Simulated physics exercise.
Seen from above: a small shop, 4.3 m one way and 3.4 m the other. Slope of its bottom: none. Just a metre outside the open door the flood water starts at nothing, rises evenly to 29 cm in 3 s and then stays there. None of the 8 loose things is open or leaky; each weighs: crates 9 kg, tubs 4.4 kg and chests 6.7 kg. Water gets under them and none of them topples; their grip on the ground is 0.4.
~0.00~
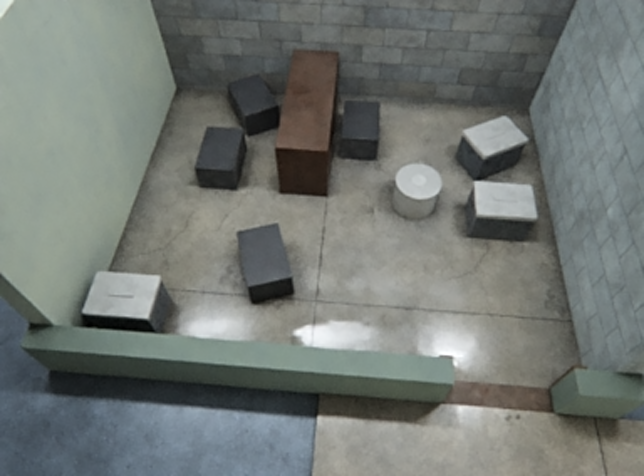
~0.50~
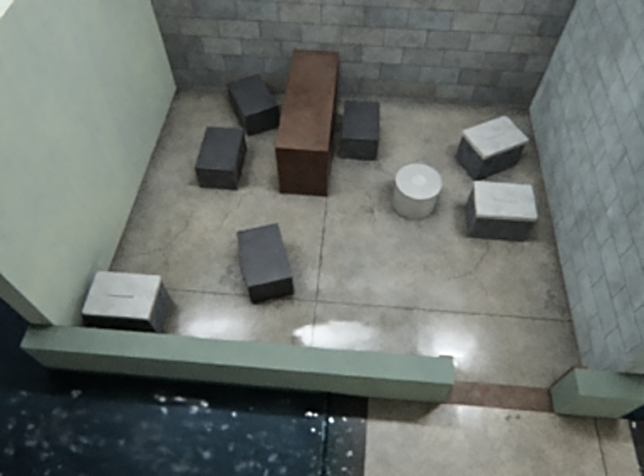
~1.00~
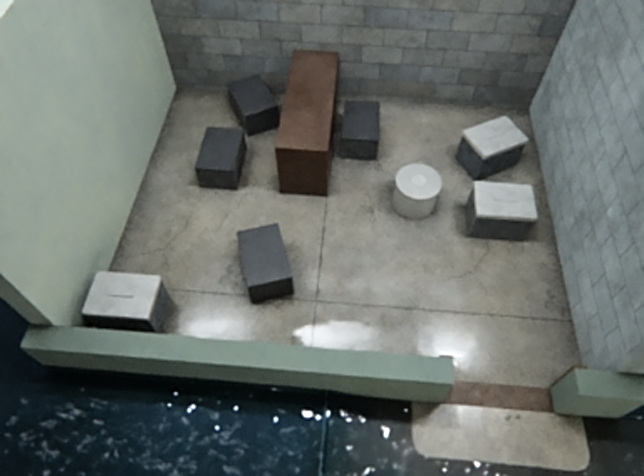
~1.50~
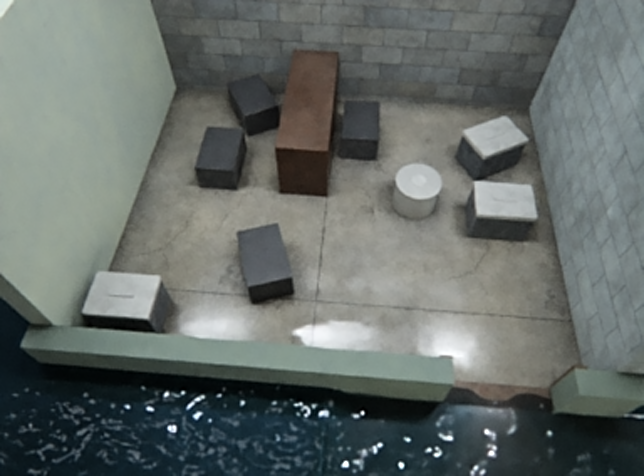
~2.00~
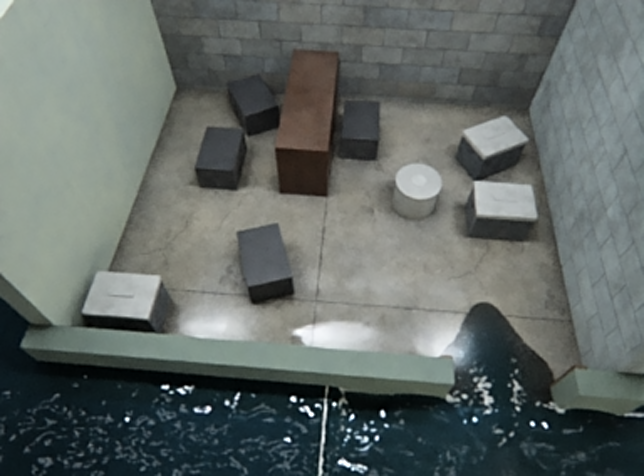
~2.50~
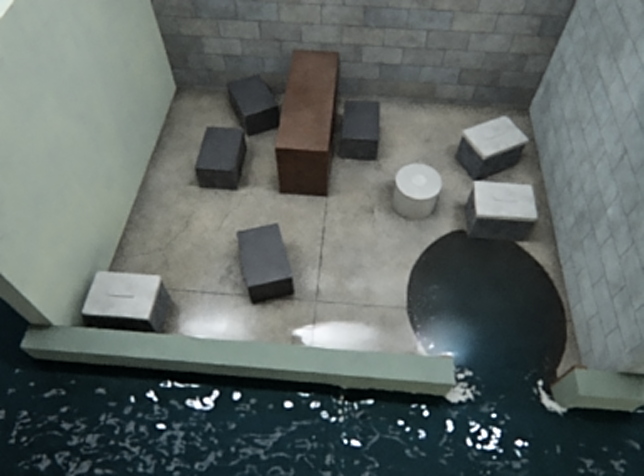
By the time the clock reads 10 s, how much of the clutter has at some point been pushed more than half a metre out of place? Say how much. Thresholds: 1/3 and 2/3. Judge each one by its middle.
One to two in three.
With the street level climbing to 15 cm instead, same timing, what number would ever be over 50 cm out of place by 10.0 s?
Count: 4.
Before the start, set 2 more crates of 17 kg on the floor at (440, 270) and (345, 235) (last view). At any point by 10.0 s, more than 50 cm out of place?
The first: Farther. The second: Farther.
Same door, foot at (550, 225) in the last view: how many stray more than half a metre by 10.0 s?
Then it comes to 7.
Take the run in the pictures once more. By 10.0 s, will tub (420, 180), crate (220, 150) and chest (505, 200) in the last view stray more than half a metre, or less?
Taking them in turn, the first is beyond the limit, the second within the limit and the third beyond the limit.
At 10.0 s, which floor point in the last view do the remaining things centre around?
Centre of the remaining things: Roughly (255, 217).
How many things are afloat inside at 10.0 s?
It comes to 6 of them.
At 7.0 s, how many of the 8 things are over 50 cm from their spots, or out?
At that time I count 3.
After 3.5 s 0 of 8 are over 50 cm from their spots; 0 afloat.
After 4.5 s 3 of 8 are over 50 cm from their spots; 3 afloat.
After 7.0 s 3 of 8 are over 50 cm from their spots; 4 afloat.
After 10.0 s 5 of 8 are over 50 cm from their spots, and 5 have been at some point; 6 afloat.
